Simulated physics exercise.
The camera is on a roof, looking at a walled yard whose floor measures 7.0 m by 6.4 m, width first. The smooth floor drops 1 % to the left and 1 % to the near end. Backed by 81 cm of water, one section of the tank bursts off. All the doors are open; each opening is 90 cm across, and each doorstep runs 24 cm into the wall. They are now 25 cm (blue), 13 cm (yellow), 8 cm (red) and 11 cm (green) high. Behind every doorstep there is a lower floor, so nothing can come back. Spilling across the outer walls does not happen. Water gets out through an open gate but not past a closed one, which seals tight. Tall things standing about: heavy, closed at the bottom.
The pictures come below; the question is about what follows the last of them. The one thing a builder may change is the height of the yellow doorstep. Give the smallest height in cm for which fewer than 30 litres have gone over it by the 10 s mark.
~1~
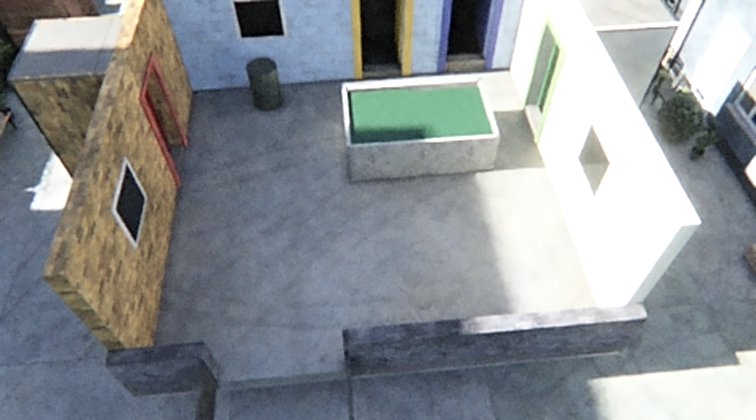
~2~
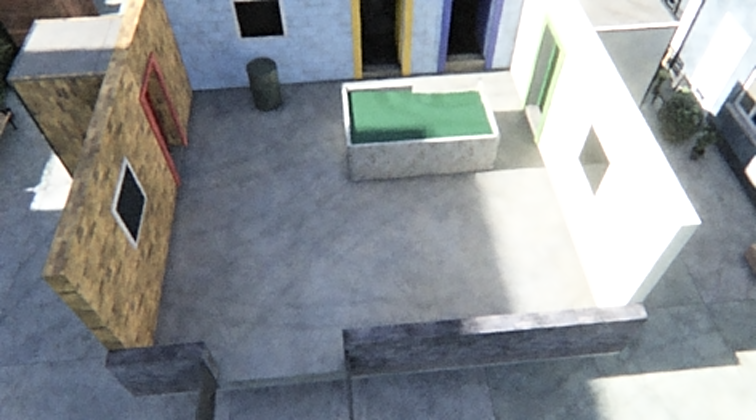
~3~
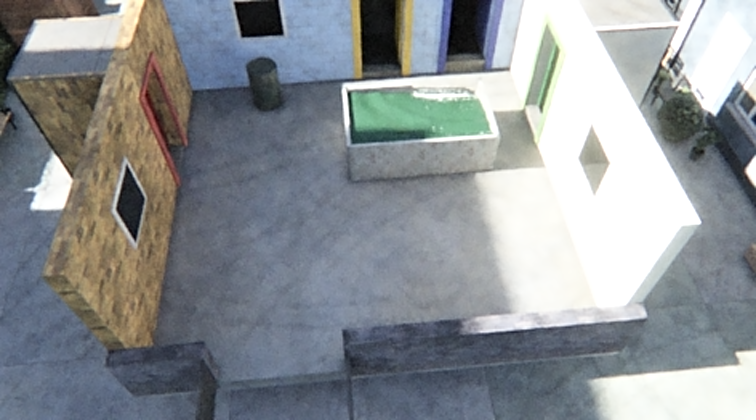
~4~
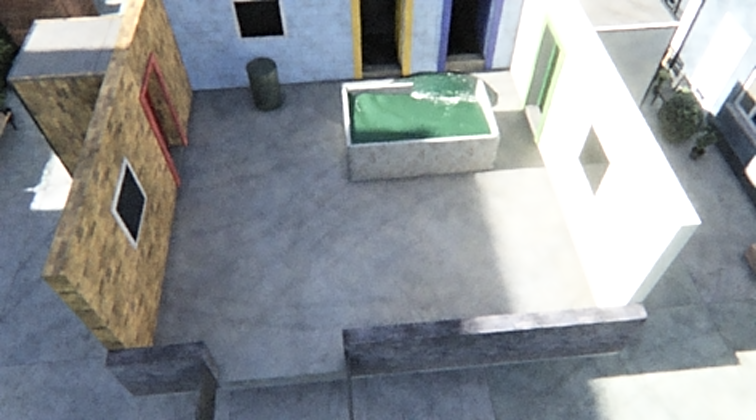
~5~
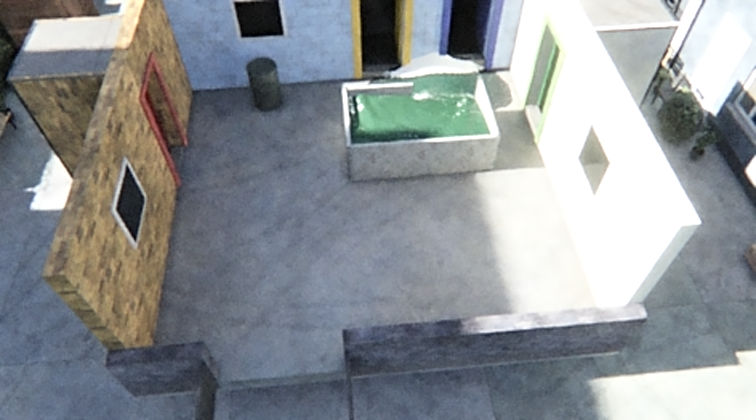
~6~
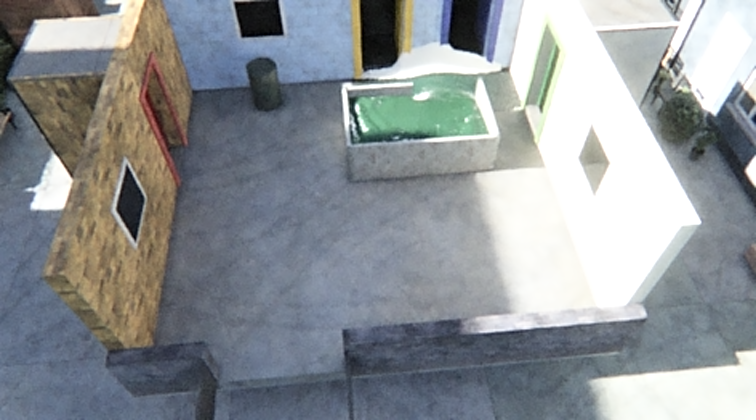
About 22 cm.
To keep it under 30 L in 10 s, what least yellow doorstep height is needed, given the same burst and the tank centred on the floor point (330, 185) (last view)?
At least roughly 35 cm high.
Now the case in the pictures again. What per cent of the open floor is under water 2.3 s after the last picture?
Wet: Close to 45 %.
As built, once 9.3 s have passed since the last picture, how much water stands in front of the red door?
Some 7.5 cm.
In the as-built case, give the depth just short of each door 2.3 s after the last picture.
Depth (cm): Blue 34 / yellow 20 / red 9 / green 13.
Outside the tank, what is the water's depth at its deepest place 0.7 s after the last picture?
68 cm.
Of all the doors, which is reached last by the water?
The red one.
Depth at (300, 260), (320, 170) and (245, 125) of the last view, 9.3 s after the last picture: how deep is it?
About 7, 3 and 6 cm.
Then, 0.7 s after the last picture water covers 15 % of the floor, deepest (68 cm) near (504, 70); 25 cm at the yellow door, 28 litres in over its 13 cm doorstep.
Then, 2.3 s after the last picture water covers 45 % of the floor, deepest (35 cm) near (504, 70); 20 cm at the yellow door, 70 litres in over its 13 cm doorstep.
Then, 9.3 s after the last picture water covers 90 % of the floor, deepest (17 cm) near (172, 227); 6 cm at the yellow door, 90 litres in over its 13 cm doorstep.
At the yellow door as built, the water peaked near 26 cm, 0.5 s after the last picture.
Run again over the same 10 s with other heights there, 46 litres in over 19 cm, 15 litres over 26 cm. The limit of 30 litres is kept from about 22 cm up.
